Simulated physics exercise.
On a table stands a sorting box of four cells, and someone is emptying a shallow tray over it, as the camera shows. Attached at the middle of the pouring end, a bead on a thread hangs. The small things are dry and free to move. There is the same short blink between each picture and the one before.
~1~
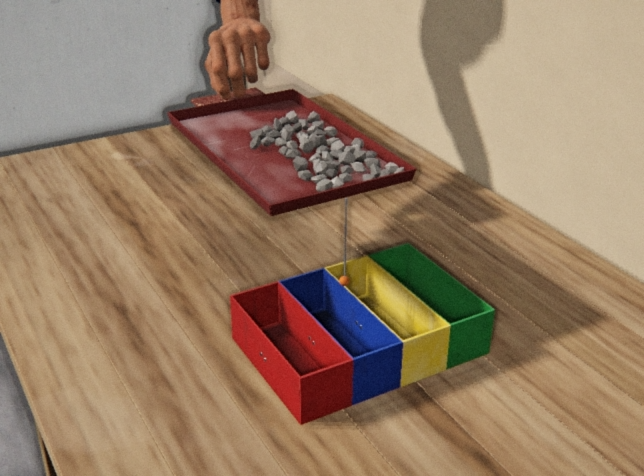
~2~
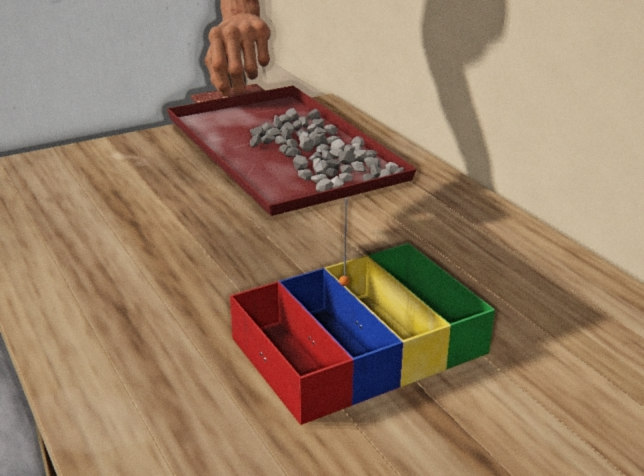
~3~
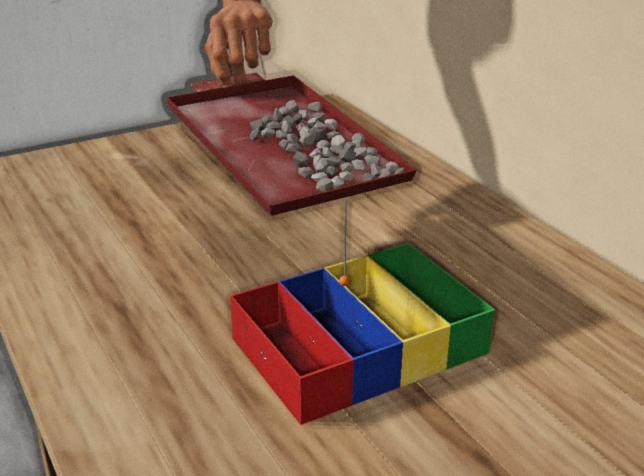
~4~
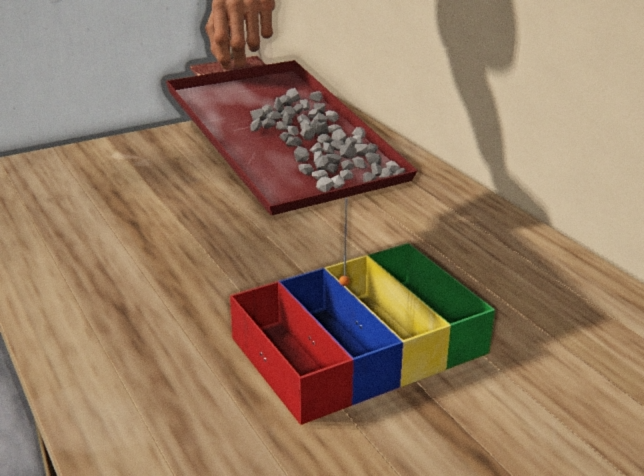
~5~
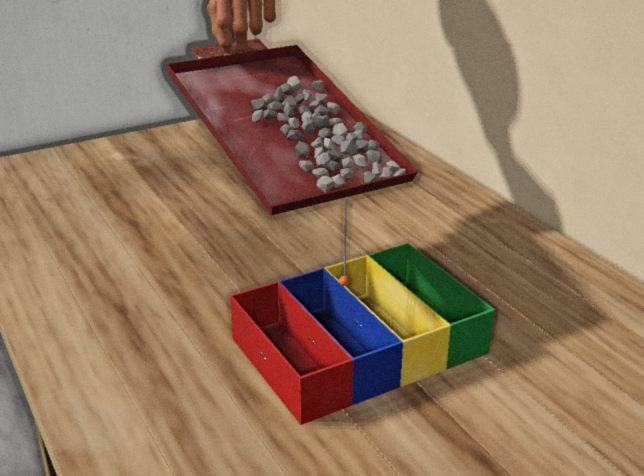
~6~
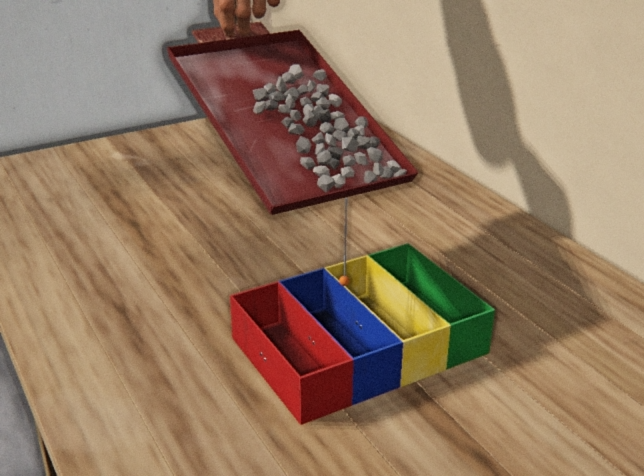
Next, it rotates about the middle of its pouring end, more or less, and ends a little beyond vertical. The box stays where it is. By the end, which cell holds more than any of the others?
That would be the yellow one.
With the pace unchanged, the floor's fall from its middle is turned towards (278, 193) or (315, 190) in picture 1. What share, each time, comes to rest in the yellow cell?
First case about 0 percent; second case about 30 percent.
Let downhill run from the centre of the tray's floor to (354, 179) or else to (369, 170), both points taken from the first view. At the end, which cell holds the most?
That green cell, then green.
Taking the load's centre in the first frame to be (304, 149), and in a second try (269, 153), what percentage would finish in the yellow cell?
It comes to about 40 per cent the first time and about 30 per cent the second.
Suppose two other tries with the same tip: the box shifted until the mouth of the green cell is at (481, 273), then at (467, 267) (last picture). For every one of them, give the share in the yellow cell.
Roughly 20 per cent, then roughly 20 per cent.
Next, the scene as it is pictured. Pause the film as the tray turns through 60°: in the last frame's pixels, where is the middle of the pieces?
Near (358, 155).
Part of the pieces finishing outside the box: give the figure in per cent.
About 0 per cent.
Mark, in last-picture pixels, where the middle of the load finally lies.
Close to (399, 354), more or less.
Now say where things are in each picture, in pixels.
In the first frame, corners of the pouring end at (271, 203) and (412, 168), level; middle of the load at (323, 151), bits of gravel; bead on its thread at (345, 281); red cell at (326, 387); blue cell at (377, 369); yellow cell at (425, 351); green cell at (470, 335).
In the second frame, corners of the pouring end at (271, 203) and (413, 168), level; middle of the load at (323, 150).
In the third frame, corners of the pouring end at (272, 203) and (413, 169), tipped barely, level across its low end; middle of the load at (323, 146).
In the fourth frame, corners of the pouring end at (272, 203) and (414, 170), tipped a little, level across its low end; middle of the load at (324, 140).
In the fifth frame, corners of the pouring end at (273, 204) and (414, 170), tipped a little, level across its low end; middle of the load at (325, 134).
In the sixth frame, corners of the pouring end at (273, 204) and (415, 171), tipped clearly, level across its low end; middle of the load at (326, 129); red cell at (326, 387); blue cell at (377, 369); yellow cell at (425, 351); green cell at (470, 335).
Soon, tray tipped steeply; all on the tray.
A while on, tray tipped right over; about two thirds on the tray; a small part in the green cell; a small part in the yellow cell; a stray few in the blue cell; a small part falling or outside the box.
Towards the end, tray tipped past a quarter turn; about half in the yellow cell; about a quarter in the blue cell; about a quarter in the green cell; a small part in the red cell; a stray few falling or outside the box.
Finally, tray tipped past a quarter turn; about half in the yellow cell; about a quarter in the blue cell; about a quarter in the green cell; a small part in the red cell; a stray few outside the box.
